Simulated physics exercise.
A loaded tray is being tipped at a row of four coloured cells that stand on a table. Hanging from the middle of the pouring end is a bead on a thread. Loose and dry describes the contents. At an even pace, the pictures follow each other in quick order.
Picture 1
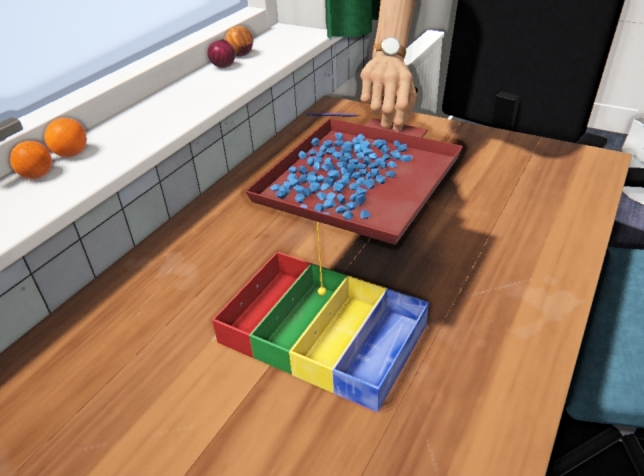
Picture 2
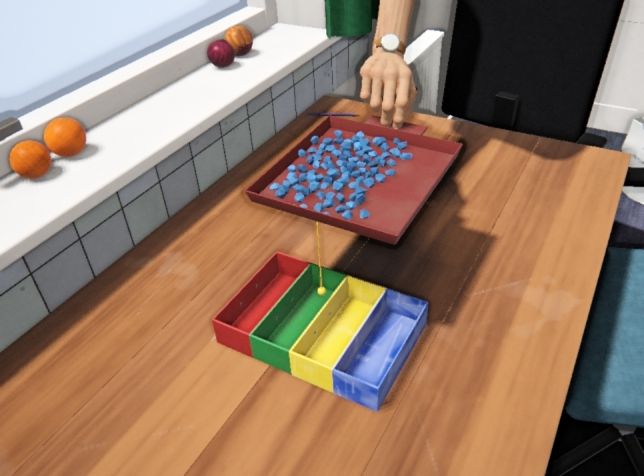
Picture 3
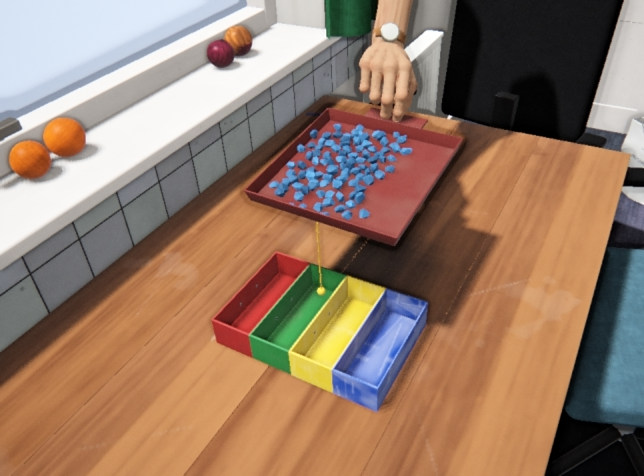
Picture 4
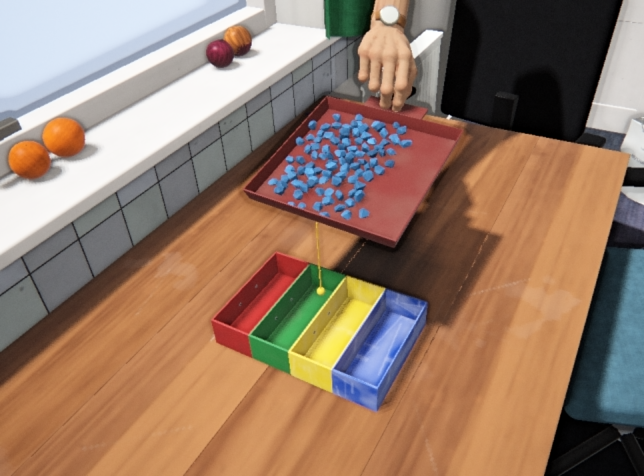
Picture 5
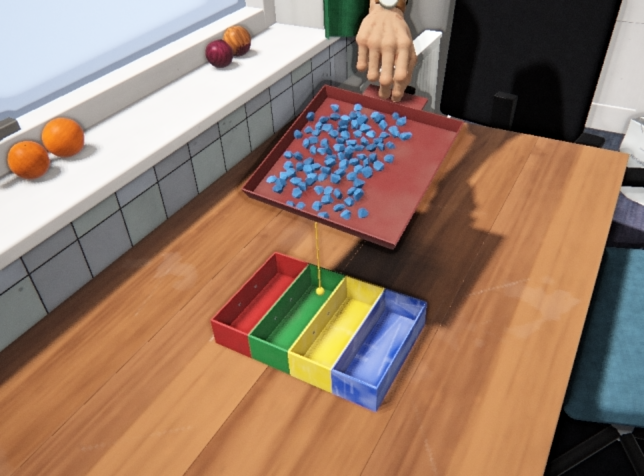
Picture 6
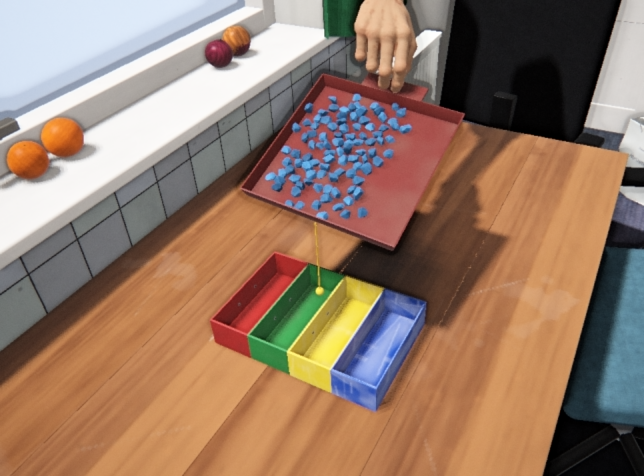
A dark red tray of small blue stones, with a hand at its far edge, sits nearly level above red, green, yellow and blue cells on a wooden table. The hand then raises the far edge steadily, slanting the tray toward the cells, its near right corner lowest, while the stones remain scattered on it.
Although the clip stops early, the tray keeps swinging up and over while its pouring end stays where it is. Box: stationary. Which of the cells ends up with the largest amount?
The blue cell ends up with the largest amount.
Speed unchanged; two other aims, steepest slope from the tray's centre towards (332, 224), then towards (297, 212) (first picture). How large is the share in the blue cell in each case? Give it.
So it's 30 percent with the first slope and 0 percent with the other.
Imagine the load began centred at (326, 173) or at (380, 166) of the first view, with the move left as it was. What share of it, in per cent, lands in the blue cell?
Near 40 per cent and near 60 per cent.
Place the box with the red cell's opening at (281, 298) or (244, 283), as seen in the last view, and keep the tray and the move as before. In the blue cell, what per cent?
First position: Some 30 %; second position: Some 40 %.
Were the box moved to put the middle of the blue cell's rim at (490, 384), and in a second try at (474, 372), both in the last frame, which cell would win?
For the first position it is the red cell, and for the second it is green.
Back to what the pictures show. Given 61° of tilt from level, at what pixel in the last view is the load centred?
The middle of the load sits near (340, 208).
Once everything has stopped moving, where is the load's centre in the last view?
Resting centre, last picture - approx. (359, 357).
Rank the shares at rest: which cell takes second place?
That's the cell in yellow.
Soon, tray tipped steeply; nearly all on the tray; a stray few falling or outside the box.
A while on, tray tipped right over; about a third on the tray; about a quarter in the blue cell; about a quarter in the yellow cell; about a quarter falling or outside the box.
Towards the end, tray tipped past a quarter turn; about half in the blue cell; about a third in the yellow cell; a small part in the green cell; a small part falling or outside the box.
Finally, tray tipped past a quarter turn; about half in the blue cell; about a third in the yellow cell; a small part in the green cell; none in the red cell; a small part outside the box.
